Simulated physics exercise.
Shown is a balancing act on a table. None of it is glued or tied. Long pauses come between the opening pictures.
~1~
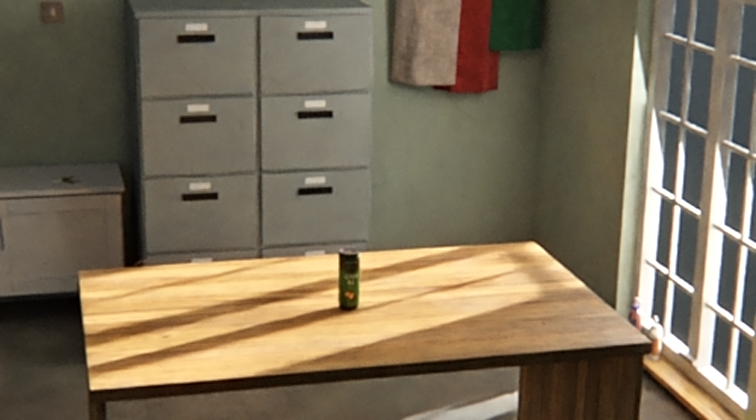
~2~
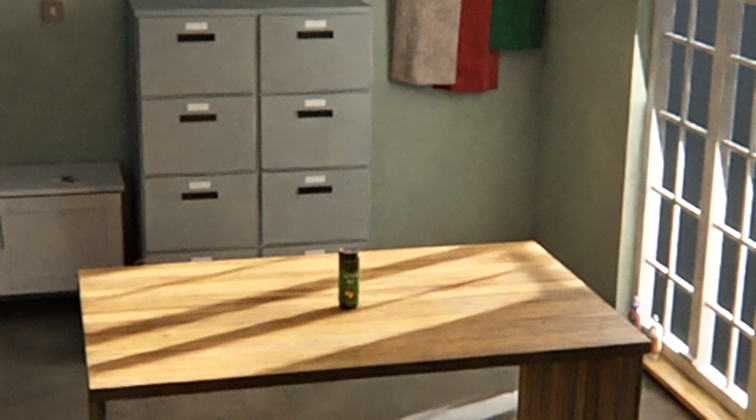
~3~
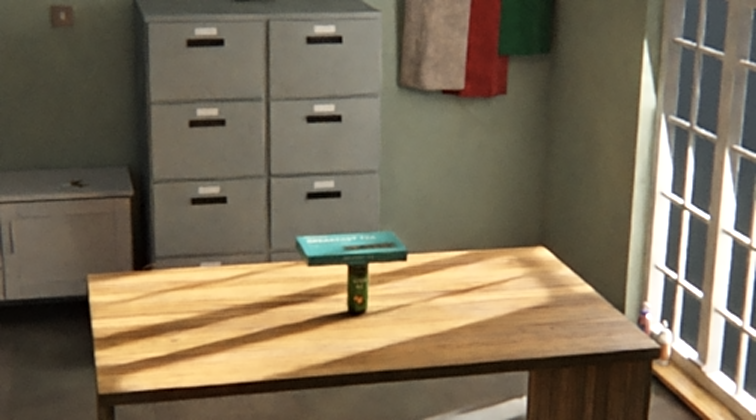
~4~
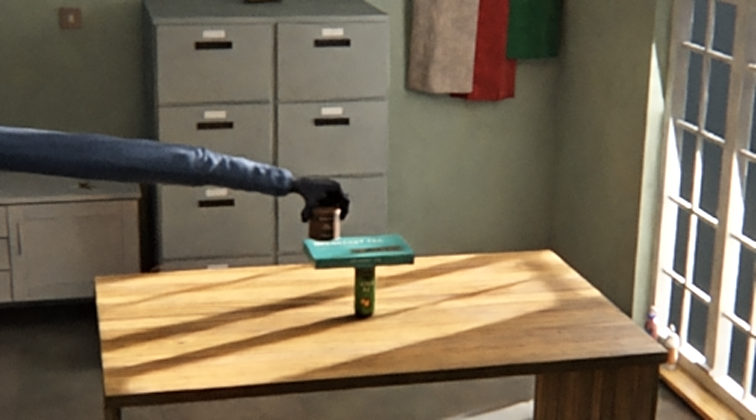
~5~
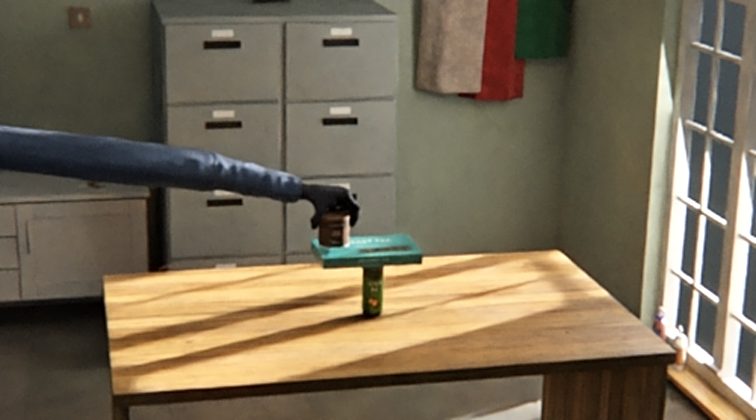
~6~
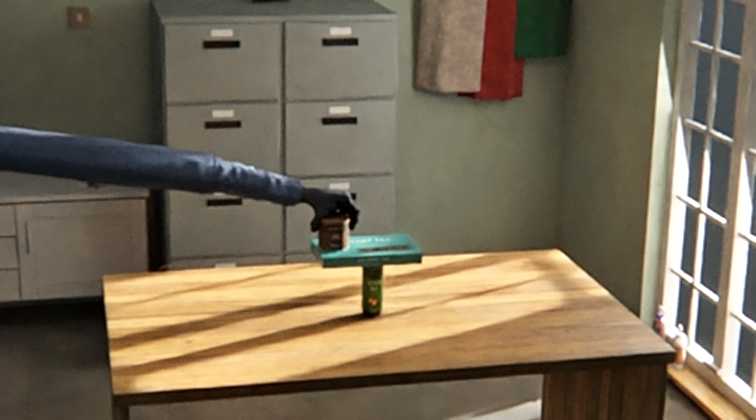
In this clip, a green can stands on a wooden table, then a flat teal box appears balanced on top of it, and a gloved hand reaches in from the left and sets a brown tin on the box's left side, still holding it.
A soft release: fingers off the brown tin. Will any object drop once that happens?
Yes: The stack fails to support it.
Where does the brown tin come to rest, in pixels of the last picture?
Around (274, 306).
Then, 0.30 s later than the last frame, brown tin now fallen; turquoise packet tilted by 49°.
Then, 0.50 s later than the last frame, turquoise packet now fallen.
Then, 0.70 s later than the last frame, things are still on the move.
When it is over, fallen, turquoise packet and brown tin; green can as before. End places, in pixels of the last picture, brown tin near (274, 305). The stack comes apart.
